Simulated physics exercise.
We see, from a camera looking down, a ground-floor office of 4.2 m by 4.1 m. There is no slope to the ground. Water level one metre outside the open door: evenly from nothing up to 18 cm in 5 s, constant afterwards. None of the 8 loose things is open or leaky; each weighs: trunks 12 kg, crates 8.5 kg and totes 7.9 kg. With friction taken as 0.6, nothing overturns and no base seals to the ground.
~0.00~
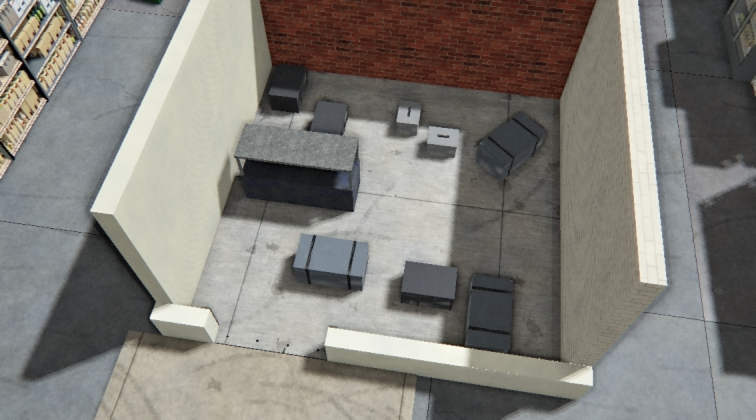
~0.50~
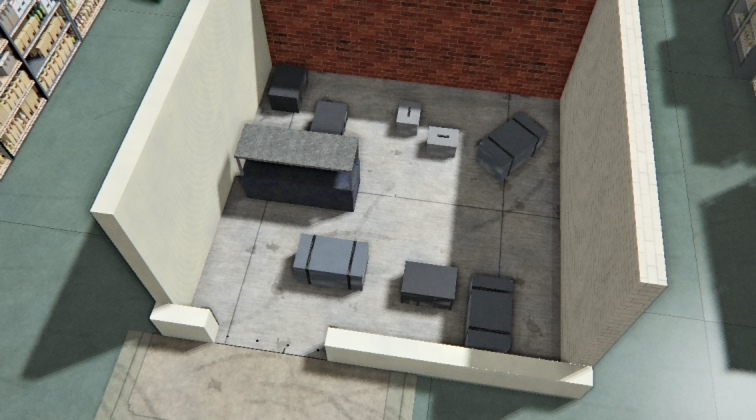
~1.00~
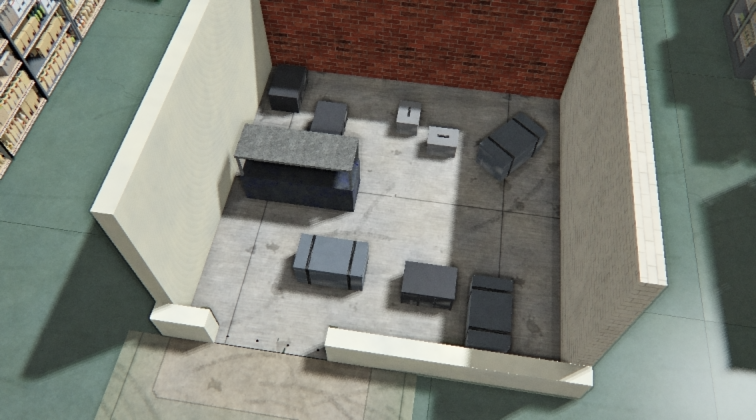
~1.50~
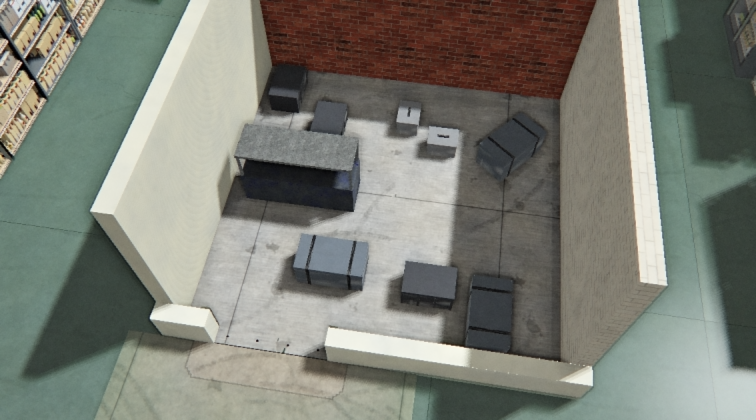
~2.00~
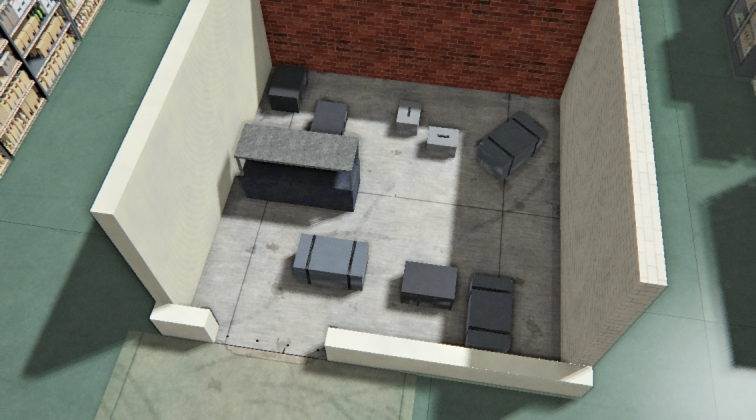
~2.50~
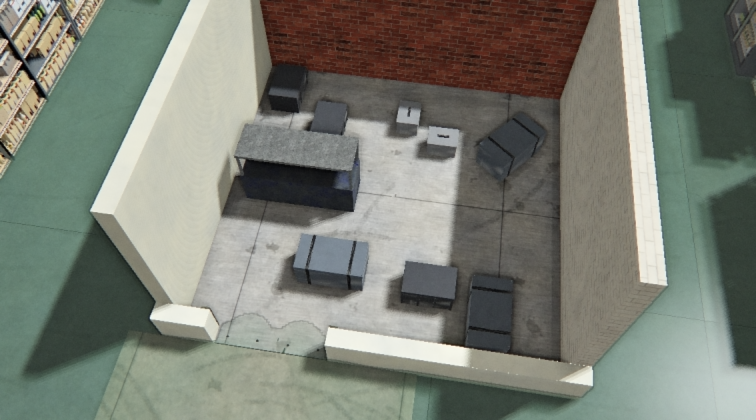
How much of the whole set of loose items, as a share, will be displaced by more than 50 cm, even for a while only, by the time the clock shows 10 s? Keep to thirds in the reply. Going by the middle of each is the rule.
My answer: Less than a third.
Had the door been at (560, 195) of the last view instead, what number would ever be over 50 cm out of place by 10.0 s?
The answer then is 5.
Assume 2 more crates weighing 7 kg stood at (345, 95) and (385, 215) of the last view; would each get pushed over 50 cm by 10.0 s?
Well, the first one stays under the mark, and the second tops the mark.
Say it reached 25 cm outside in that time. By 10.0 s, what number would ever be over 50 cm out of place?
Under that setup the answer is 3.
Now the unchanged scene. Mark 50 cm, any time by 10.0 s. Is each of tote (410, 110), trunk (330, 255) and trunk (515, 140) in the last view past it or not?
One by one: Below; above; below.
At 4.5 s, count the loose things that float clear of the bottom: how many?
Count at that moment: 0.
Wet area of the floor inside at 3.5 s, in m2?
Wet area: Approx. 1.0 m2.
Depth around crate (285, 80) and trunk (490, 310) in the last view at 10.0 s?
I'd put it at 4 cm and 4 cm respectively.
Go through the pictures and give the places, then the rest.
A trunk at (513, 138) rests on the ground; a crate at (328, 119), on the bottom; water covers 0.0 m2; 0 of 8 have shifted, in the first frame.
A trunk at (513, 138) rests on the ground; a crate at (328, 119), on the bottom; 0.0 m2 under water; 0 of 8 have shifted, in the second frame.
A trunk at (513, 138), on the bottom; a crate at (328, 119), on the bottom; water covers 0.0 m2; 0 of 8 have shifted, in the third frame.
A trunk at (513, 138) rests on the ground; a crate at (328, 119) rests on the ground; 0.0 m2 under water; 0 of 8 have shifted, in the fourth frame.
A trunk at (513, 138) rests on the ground; a crate at (328, 119) rests on the ground; 0.0 m2 under water; 0 of 8 have shifted, in the fifth frame.
A trunk at (513, 138) rests on the ground; a crate at (328, 119) rests on the ground; 0.1 m2 under water; 0 of 8 have shifted, in the sixth frame.
After 3.5 s 0 of 8 are over 50 cm from their spots; 0 afloat.
After 4.5 s 0 of 8 are over 50 cm from their spots; 0 afloat.
After 7.0 s 1 of 8 are over 50 cm from their spots; 0 afloat.
After 10.0 s 2 of 8 are over 50 cm from their spots, and 2 have been at some point; 3 afloat.
